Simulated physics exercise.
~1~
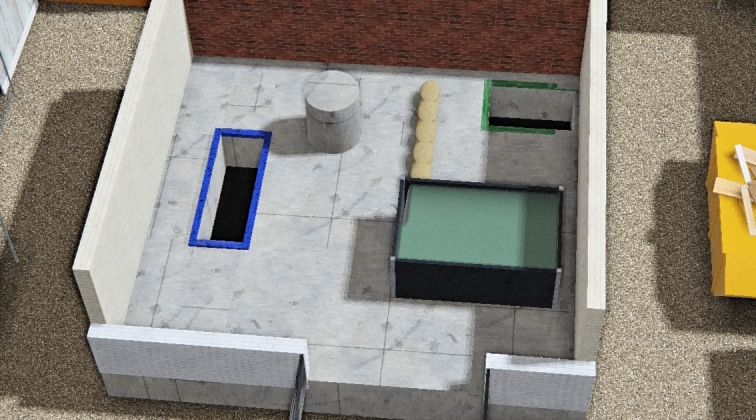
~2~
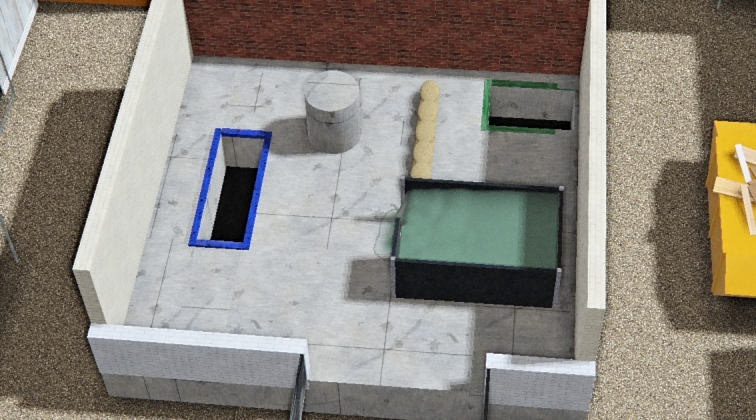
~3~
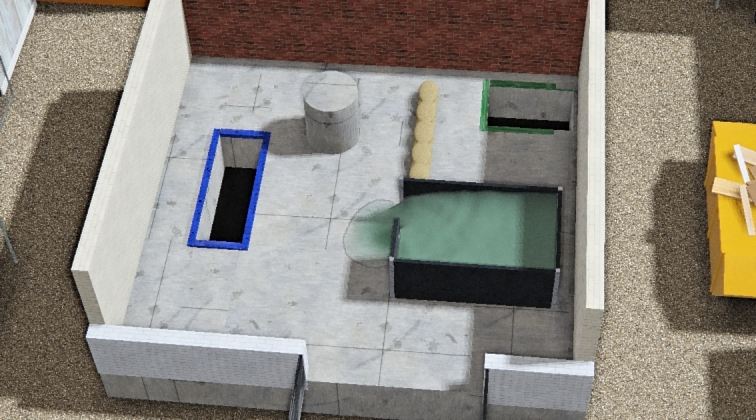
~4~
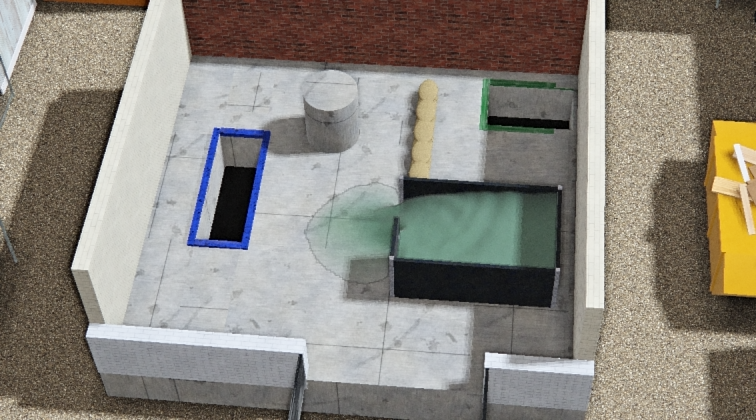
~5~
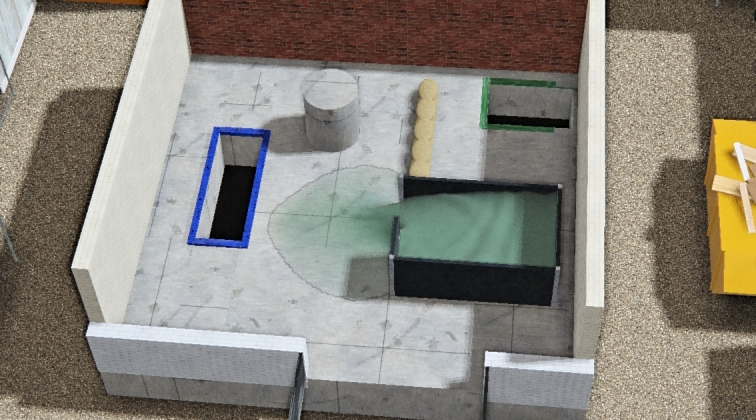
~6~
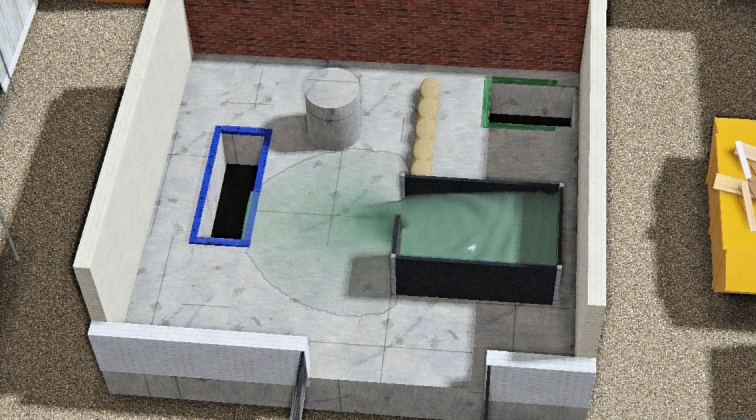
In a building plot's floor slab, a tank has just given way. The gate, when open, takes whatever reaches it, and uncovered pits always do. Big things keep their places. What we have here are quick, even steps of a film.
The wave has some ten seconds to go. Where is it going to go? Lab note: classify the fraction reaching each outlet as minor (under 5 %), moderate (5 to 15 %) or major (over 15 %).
Fractions by outlet: Gate minor; green pit minor; blue pit major.
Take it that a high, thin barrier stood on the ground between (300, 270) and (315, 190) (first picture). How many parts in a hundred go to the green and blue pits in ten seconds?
Green 4 %, blue 20 %.
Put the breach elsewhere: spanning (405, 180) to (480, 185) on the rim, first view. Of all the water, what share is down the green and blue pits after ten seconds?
In per cent: Green 45, blue 14.
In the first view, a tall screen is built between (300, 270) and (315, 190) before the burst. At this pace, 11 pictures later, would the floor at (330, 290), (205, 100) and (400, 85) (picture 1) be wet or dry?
Running through them in order, the first comes out taken by the flood, the second taken by the flood and the last taken by the flood.
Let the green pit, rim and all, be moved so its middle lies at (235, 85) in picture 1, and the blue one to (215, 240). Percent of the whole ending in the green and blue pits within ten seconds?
My answer: Green gets 20 percent, blue gets 45 percent.
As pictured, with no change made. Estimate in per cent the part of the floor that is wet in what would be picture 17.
About 40 %.
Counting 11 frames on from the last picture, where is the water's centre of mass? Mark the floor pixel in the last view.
At roughly (413, 247).
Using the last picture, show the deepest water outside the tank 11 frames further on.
I'd go with (118, 350) as the deepest place.
A moment on, water covers 30 % of the floor; the gate 0 %, the green pit 0 %, the blue pit 6 %.
Next, water covers 40 % of the floor; the gate 0 %, the green pit 0 %, the blue pit 16 %.
Then, water covers 45 % of the floor; the gate 0 %, the green pit 0 %, the blue pit 27 %.
Later, water covers 65 % of the floor; the gate 0 %, the green pit 0 %, the blue pit 39 %.
In the end, water covers 80 % of the floor; the gate 1 %, the green pit 0 %, the blue pit 46 %.
